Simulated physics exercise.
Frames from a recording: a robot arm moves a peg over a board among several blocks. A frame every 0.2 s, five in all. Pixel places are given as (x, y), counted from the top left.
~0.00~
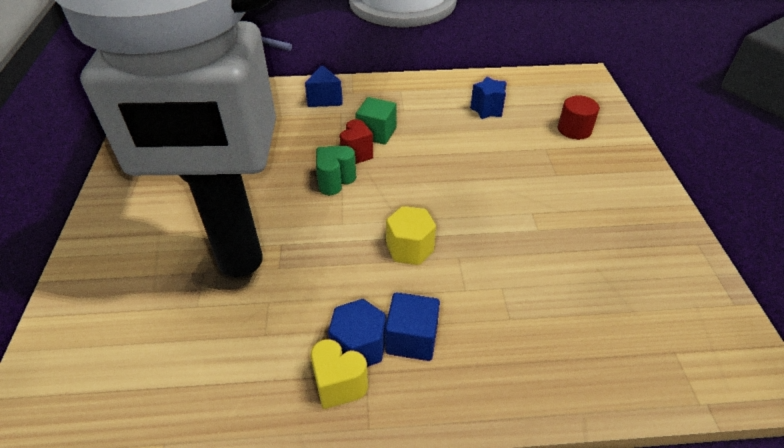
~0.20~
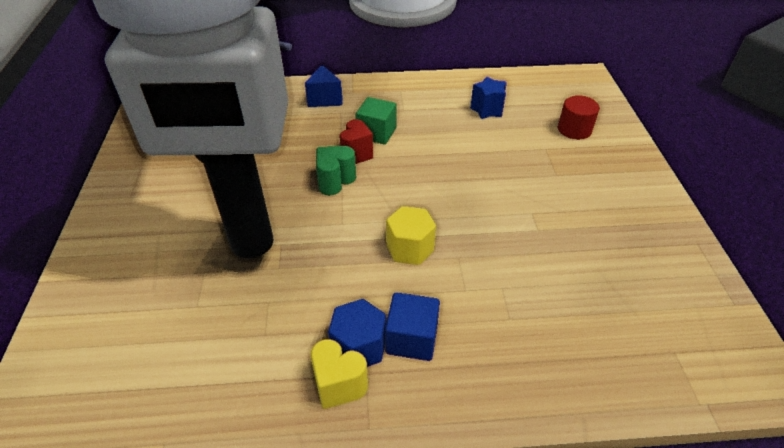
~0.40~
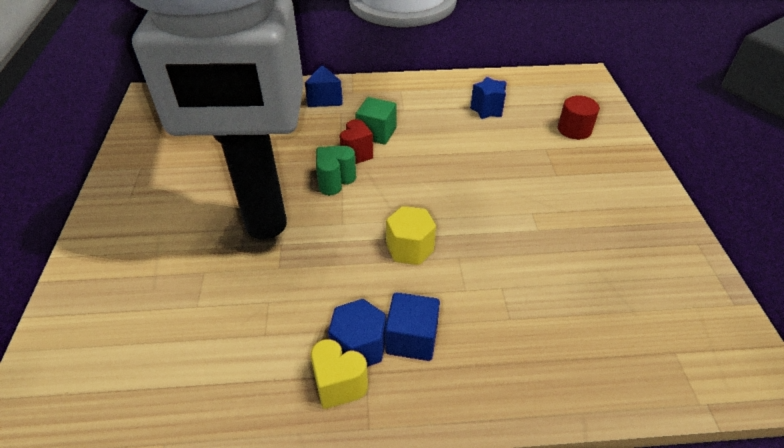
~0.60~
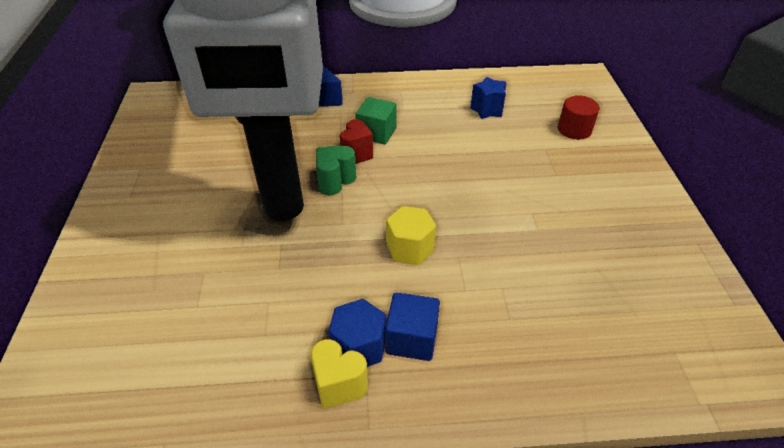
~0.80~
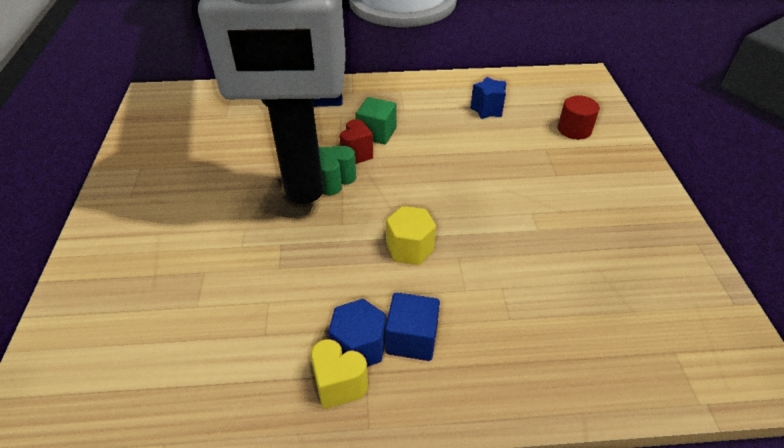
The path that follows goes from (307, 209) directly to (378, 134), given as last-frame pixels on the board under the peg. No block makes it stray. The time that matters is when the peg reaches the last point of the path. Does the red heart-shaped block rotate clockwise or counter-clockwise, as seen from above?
Looking down on the board, it turns counter-clockwise.
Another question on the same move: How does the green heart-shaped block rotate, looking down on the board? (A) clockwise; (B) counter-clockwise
A: Clockwise.
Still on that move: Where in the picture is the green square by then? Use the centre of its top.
If I read the scene right, the answer is (390, 89).
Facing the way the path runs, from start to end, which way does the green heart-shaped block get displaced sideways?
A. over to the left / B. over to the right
Answer: B.
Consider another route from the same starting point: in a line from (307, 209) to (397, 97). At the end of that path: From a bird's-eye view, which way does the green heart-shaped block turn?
If we look at it from overhead, the green heart-shaped block pivots clockwise.
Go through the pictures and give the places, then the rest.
The first frame shows lower end of the peg (241, 261), tops of blocks, blue triangular piece (323, 75), green heart-shaped block (332, 155), red heart-shaped block (355, 129), green square (376, 107).
The second frame shows peg (252, 243), blocks as before.
The third frame shows peg (266, 225), blocks as before.
The fourth frame shows peg (284, 208), blocks as before.
The fifth frame shows peg (304, 191), blue triangular piece hidden, green heart-shaped block (332, 155), red heart-shaped block (355, 129), green square (376, 107).
The first path, step by step. One third of the way, peg (332, 164); green heart-shaped block (360, 136), turned 15° clockwise; red heart-shaped block (369, 116), turned 35° anticlockwise; green square (380, 100).
Two thirds of the way, peg (357, 139); green heart-shaped block (393, 124), turned 70° clockwise; red heart-shaped block (403, 106), turned 90° anticlockwise; green square (388, 91), turned 35° anticlockwise.
At the end, peg (377, 117); blue triangular piece not moved; green heart-shaped block (407, 116), turned 150° clockwise; red heart-shaped block (422, 100), turned 85° anticlockwise; green square (390, 89), turned 35° anticlockwise.
